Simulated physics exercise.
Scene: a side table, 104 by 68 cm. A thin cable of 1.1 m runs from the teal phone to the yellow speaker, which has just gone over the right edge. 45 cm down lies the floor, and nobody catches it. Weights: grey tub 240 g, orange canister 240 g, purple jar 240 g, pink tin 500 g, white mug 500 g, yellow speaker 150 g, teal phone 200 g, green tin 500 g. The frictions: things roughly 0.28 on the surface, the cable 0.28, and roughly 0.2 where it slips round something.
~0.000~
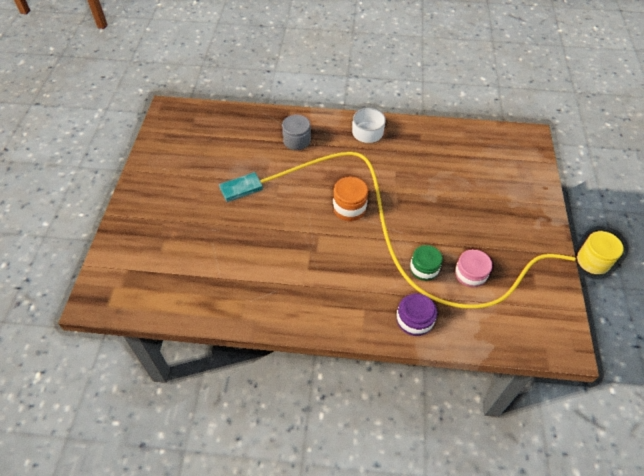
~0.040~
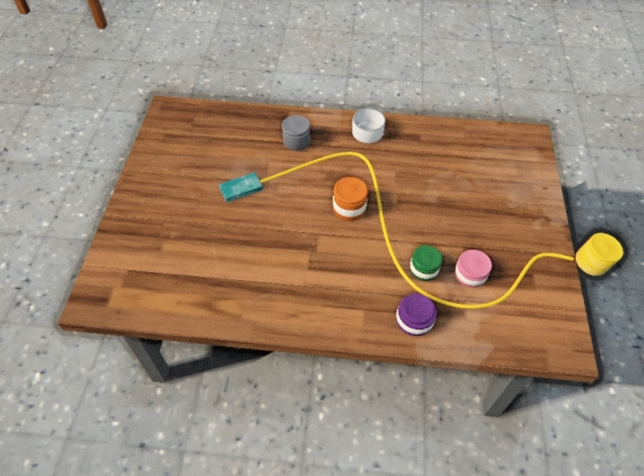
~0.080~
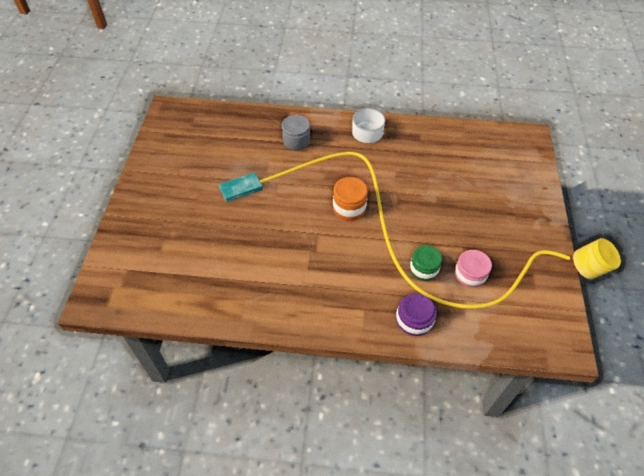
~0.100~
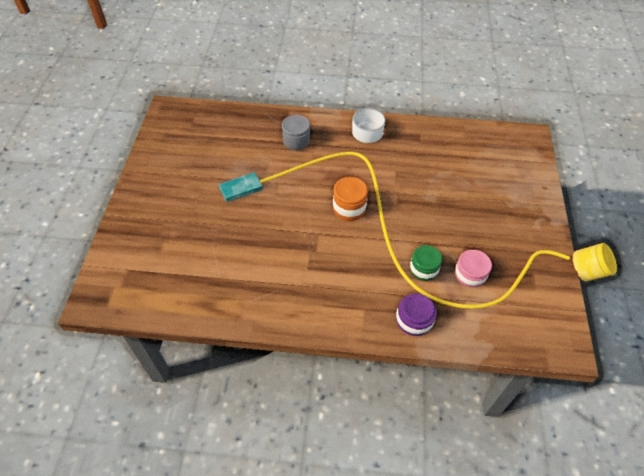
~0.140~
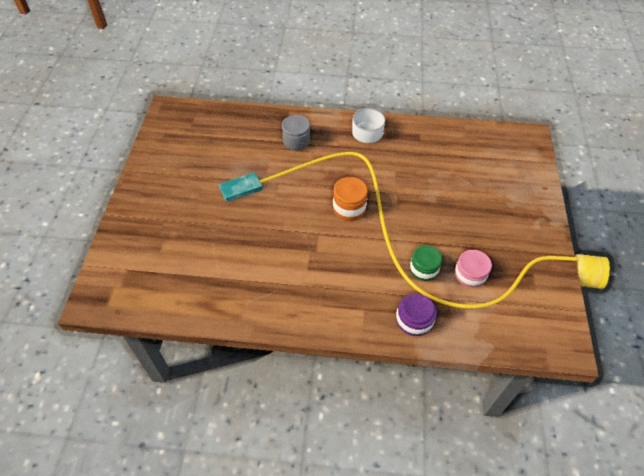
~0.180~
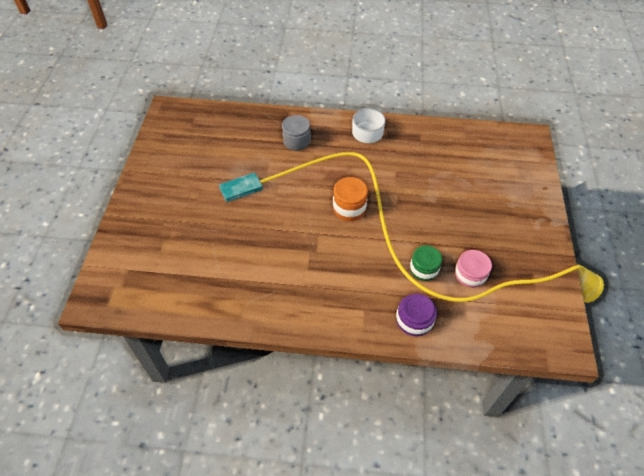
A wooden side table with dark legs stands on a speckled grey tiled floor, seen from above at an angle by a still camera. A thin yellow cable winds from a teal phone at left, past grey and white containers behind, an orange canister, and green, pink and purple ones, to a yellow speaker. Just beyond the right edge, the speaker tilts and sinks partly behind the tabletop, drawing the cable's right end straighter.
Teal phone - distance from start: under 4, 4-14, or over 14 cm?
It will make a medium-sized trip.
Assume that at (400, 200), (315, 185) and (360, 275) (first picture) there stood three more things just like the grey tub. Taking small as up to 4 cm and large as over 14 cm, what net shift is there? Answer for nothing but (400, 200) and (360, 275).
Slight, then slight.
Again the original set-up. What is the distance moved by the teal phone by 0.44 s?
Approx. shift - teal phone 6 cm.
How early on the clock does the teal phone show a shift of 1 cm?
About: Teal phone 0.36 s.
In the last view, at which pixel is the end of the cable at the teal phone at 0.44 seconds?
Roughly (281, 200).
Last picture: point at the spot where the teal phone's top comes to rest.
Last view, top position: About (275, 192).
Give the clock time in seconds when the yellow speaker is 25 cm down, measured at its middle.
The clock reads 0.30 s at that moment.
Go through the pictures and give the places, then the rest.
Teal phone (241, 185); cable runs through (533, 262) (462, 306) (388, 242) (373, 172) (303, 166), in the first frame.
Yellow speaker (605, 246); cable runs through (532, 262) (388, 242) (303, 166), in the second frame.
Yellow speaker (597, 259); cable runs through (530, 261) (388, 242) (303, 166), in the third frame.
Yellow speaker (595, 262); cable runs through (530, 261) (388, 242) (303, 166), in the fourth frame.
Yellow speaker (590, 271); cable runs through (533, 262) (388, 242) (303, 166), in the fifth frame.
Teal phone (241, 185); cable runs through (558, 275) (467, 299) (389, 243) (372, 172) (303, 166), in the sixth frame.
At 0.4 s, the cable's tail end at (281, 200); teal phone 5 cm off its start, yellow speaker over the edge, orange canister 4 cm off its start.
At 0.7 s, the cable's tail end at (293, 203); teal phone 8 cm off its start, yellow speaker over the edge, orange canister 4 cm off its start.
At 0.9 s, the cable's tail end at (293, 203); teal phone 8 cm off its start at (275, 192), yellow speaker over the edge, orange canister 4 cm off its start at (341, 203).
At 1.2 s, the cable's tail end at (293, 203); teal phone 8 cm off its start, yellow speaker over the edge, orange canister 4 cm off its start.
At 2.4 s, the cable's tail end at (293, 203); teal phone 8 cm off its start at (275, 192), yellow speaker over the edge, orange canister 4 cm off its start at (341, 203).
